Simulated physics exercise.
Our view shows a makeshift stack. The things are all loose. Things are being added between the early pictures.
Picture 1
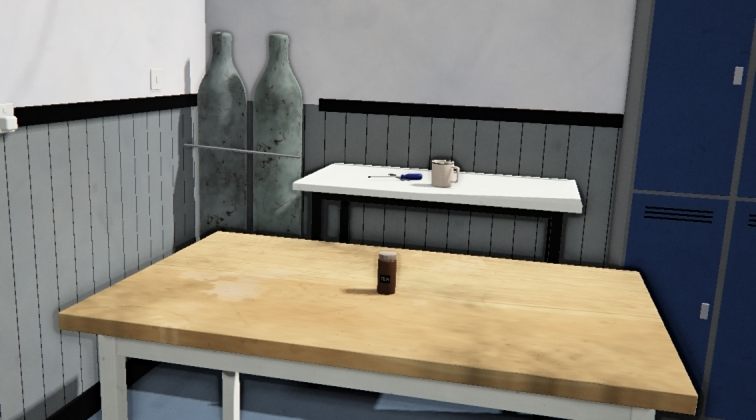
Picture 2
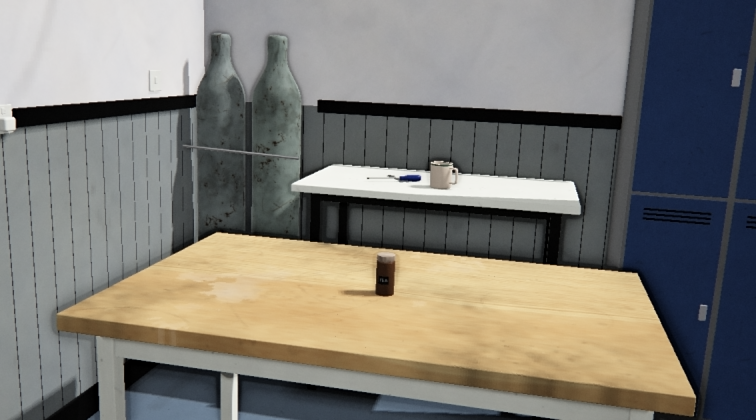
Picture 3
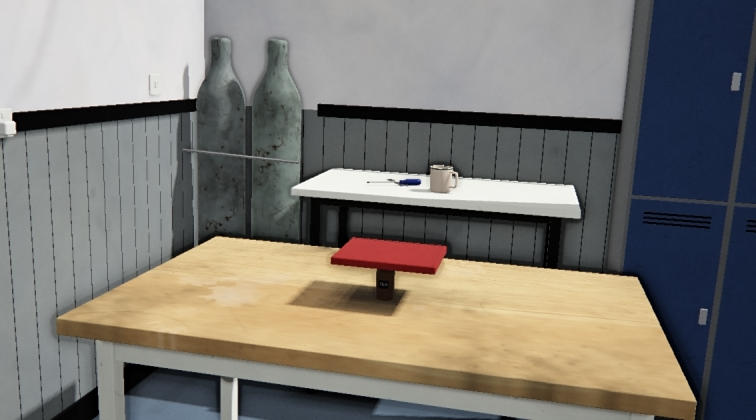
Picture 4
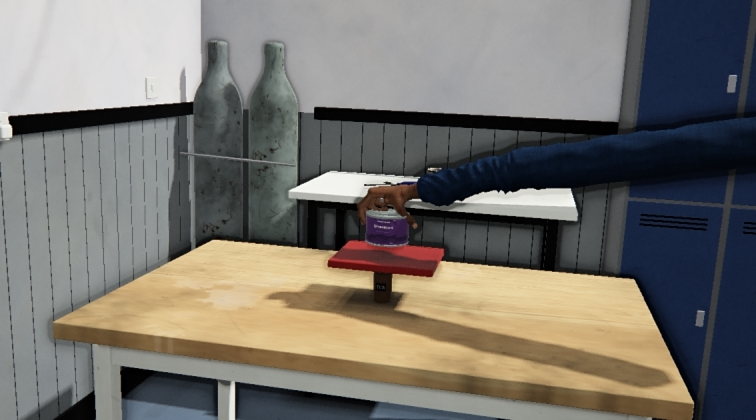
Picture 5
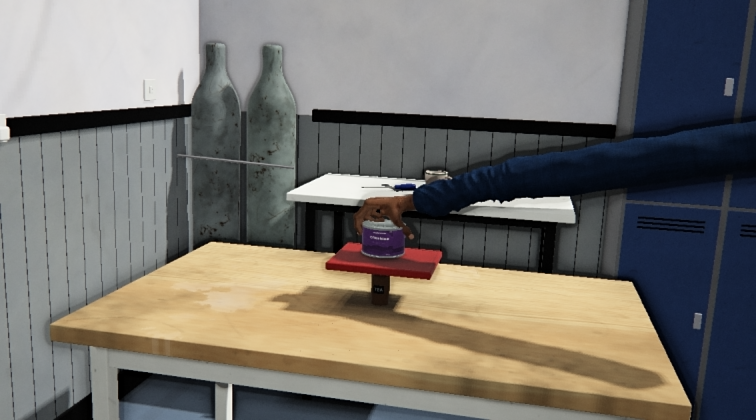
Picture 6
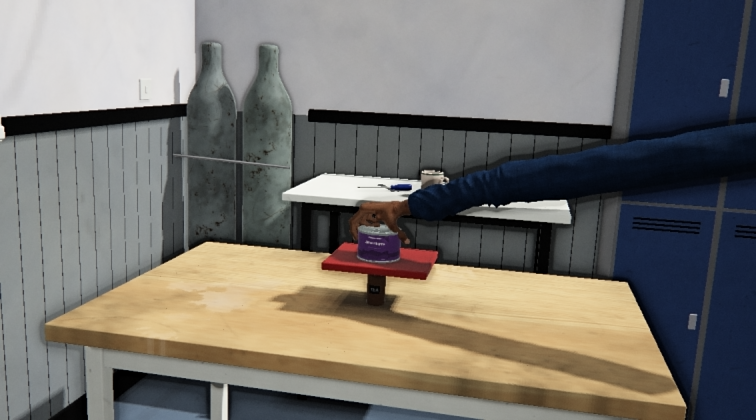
A red board appeared on top of a small brown shaker on the wooden table, then a hand reached in from the right and lowered a purple tub onto it, keeping hold.
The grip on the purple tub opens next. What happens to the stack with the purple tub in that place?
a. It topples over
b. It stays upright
It stays upright (b).
Then, 0.40 s after the last picture, nothing has stirred.
Then, 1.00 s after the last picture, purple tub resting near (379, 243).
At rest, all 3 in place. Seen from the same camera at the end, purple tub near (379, 244). The stack keeps its balance.
